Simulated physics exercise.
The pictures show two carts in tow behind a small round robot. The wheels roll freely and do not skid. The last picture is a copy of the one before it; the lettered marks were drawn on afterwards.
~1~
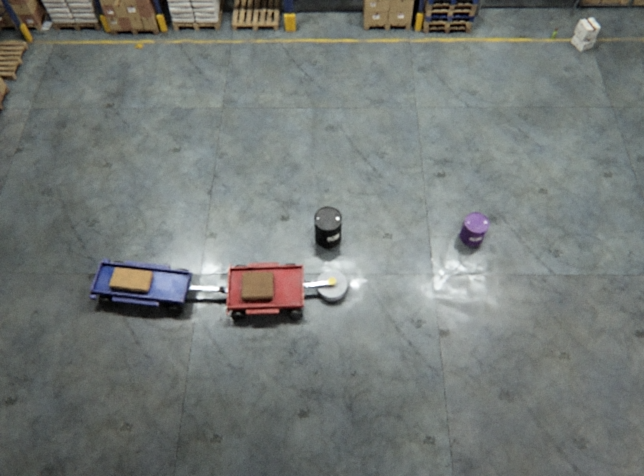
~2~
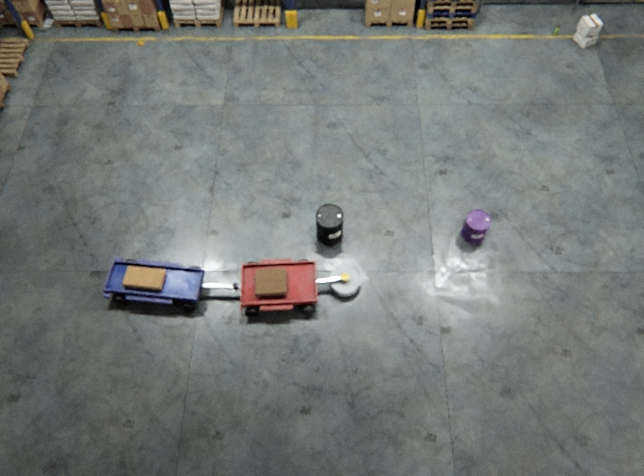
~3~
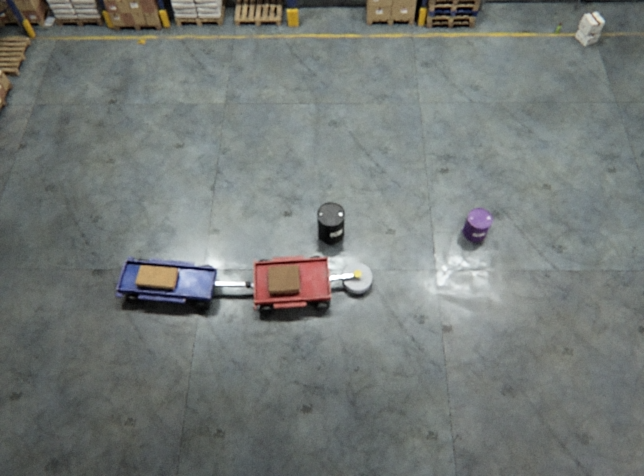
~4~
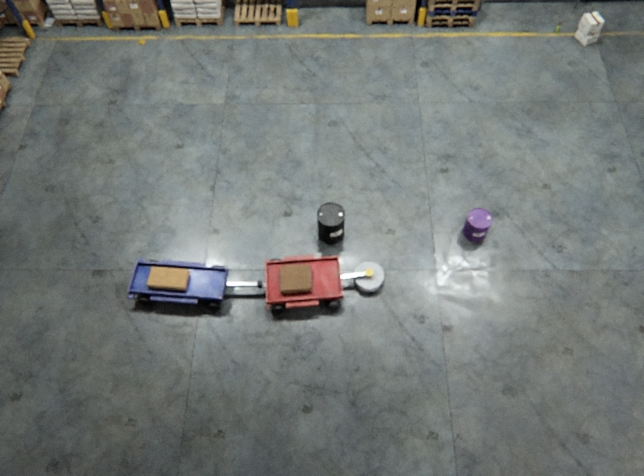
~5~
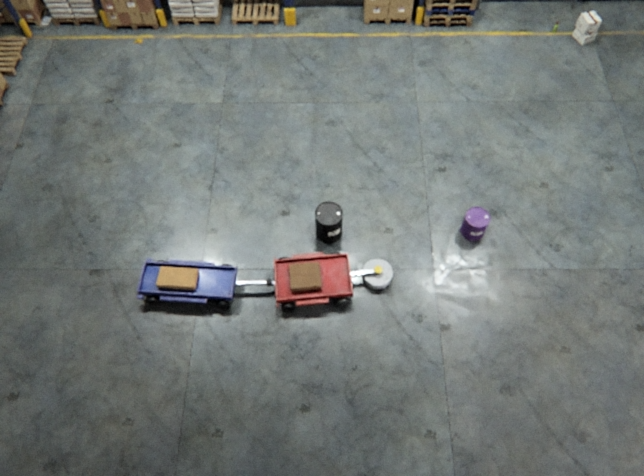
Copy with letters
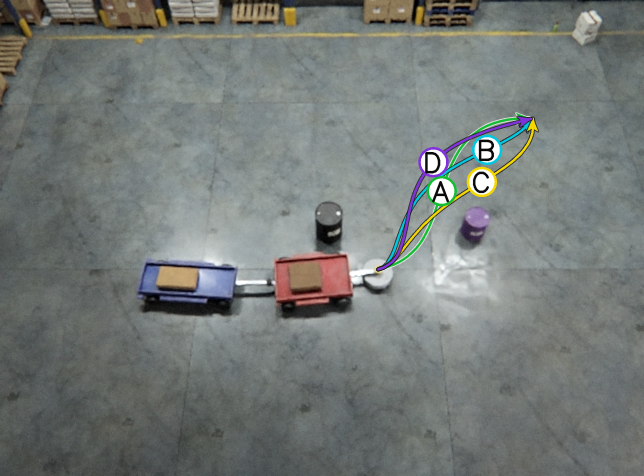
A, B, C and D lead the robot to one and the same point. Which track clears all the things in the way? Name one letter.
Take A.
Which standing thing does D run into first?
First the black drum.
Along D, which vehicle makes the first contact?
The blue cart touches first.
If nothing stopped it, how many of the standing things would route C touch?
One.
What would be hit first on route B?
The black drum.
On the marked copy, A from (378, 269) via (447, 175) to (529, 118); B from (378, 269) via (439, 177) to (532, 119); C from (378, 269) via (466, 192) to (533, 118); D from (378, 269) via (431, 165) to (531, 119).
Following A. Soon after the start, robot (435, 212), last cart (280, 277).
Later, robot (466, 145), last cart (365, 249).
In the end, robot (531, 123), last cart (417, 204); nothing has been touched.
As for the rest, B meets the black drum; C meets the purple keg; D meets the black drum.
